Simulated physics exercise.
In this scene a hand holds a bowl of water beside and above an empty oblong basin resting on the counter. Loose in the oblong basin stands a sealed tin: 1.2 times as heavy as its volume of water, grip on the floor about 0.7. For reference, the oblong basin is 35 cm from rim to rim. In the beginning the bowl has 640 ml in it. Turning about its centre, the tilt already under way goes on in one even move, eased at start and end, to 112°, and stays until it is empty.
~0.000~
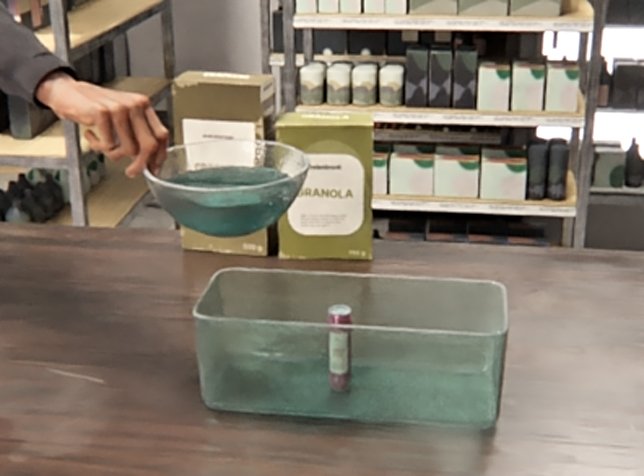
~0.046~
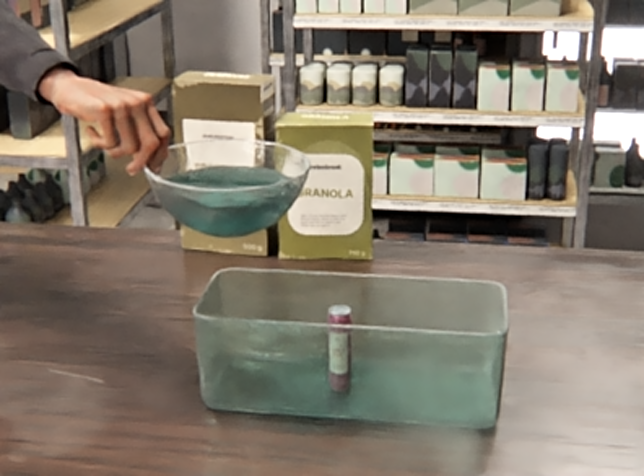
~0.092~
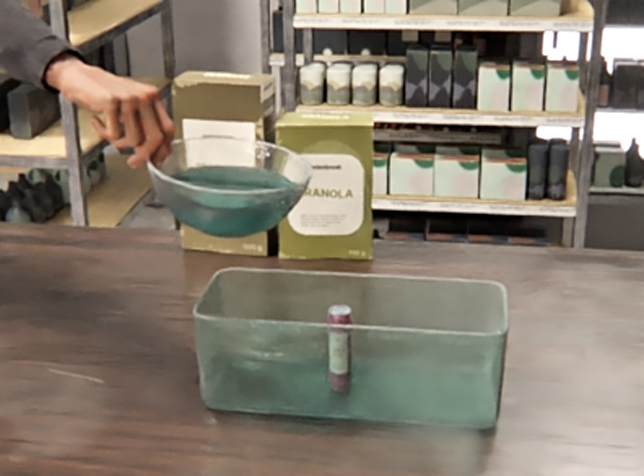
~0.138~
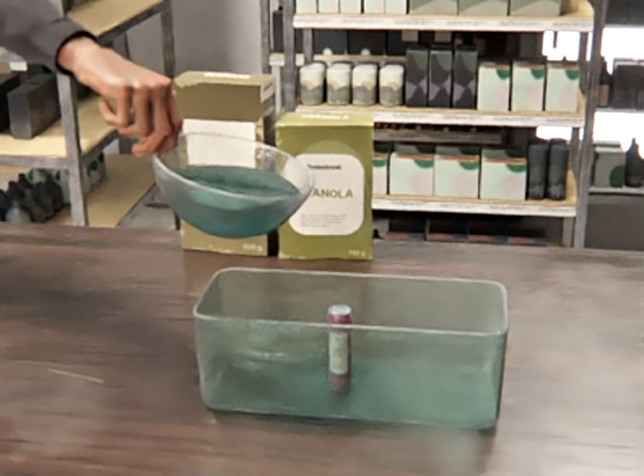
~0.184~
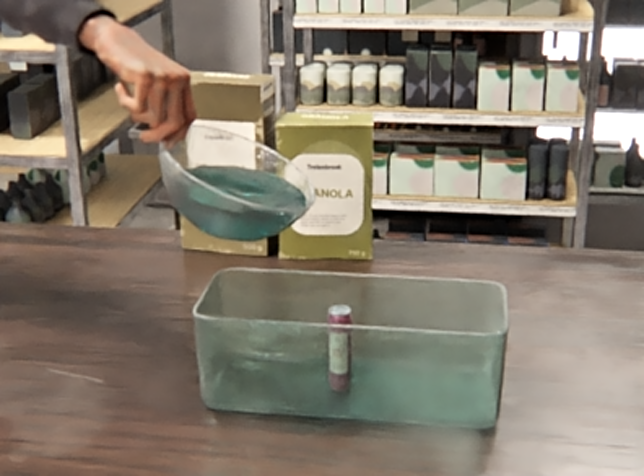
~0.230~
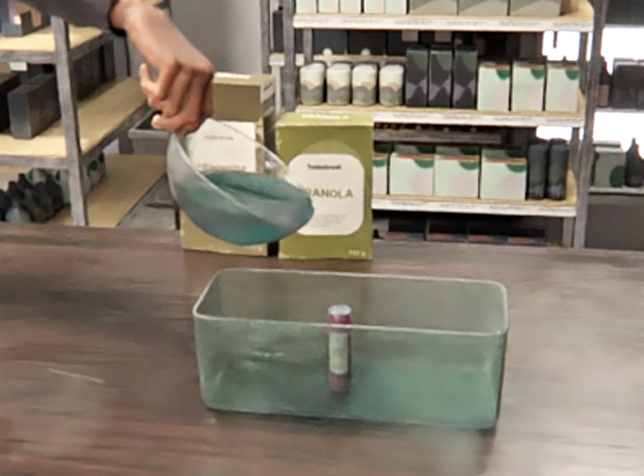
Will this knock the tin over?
It comes down.
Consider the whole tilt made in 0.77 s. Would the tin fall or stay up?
Then the tin does not tip.
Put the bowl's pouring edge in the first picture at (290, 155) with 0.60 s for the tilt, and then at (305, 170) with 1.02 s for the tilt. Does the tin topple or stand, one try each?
Try 1: Tipped over; try 2: Still standing.
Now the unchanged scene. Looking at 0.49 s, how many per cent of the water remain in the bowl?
Close to 2 in a hundred.
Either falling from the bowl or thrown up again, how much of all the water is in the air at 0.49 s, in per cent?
Near 16 per cent at that time.
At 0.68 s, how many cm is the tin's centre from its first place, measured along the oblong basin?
I'd put it at around 2 centimetres.
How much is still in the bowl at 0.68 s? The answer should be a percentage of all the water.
Close to 0 percent of the total.
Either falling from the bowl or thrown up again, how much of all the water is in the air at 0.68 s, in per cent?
Roughly 2 per cent.
After 0.49 s the tilt is 103° and 2 per cent is still to pour; the tin stands where it began.
After 0.68 s the tilt is 112° and 0 per cent is still to pour; the tin leans 15°.
After 0.88 s the tilt is 112° and 0 per cent is still to pour; the tin lies on its side.
After 1.10 s the tilt is 112° and 0 per cent is still to pour; the tin lies on its side.
In the end the tin lies on its side.
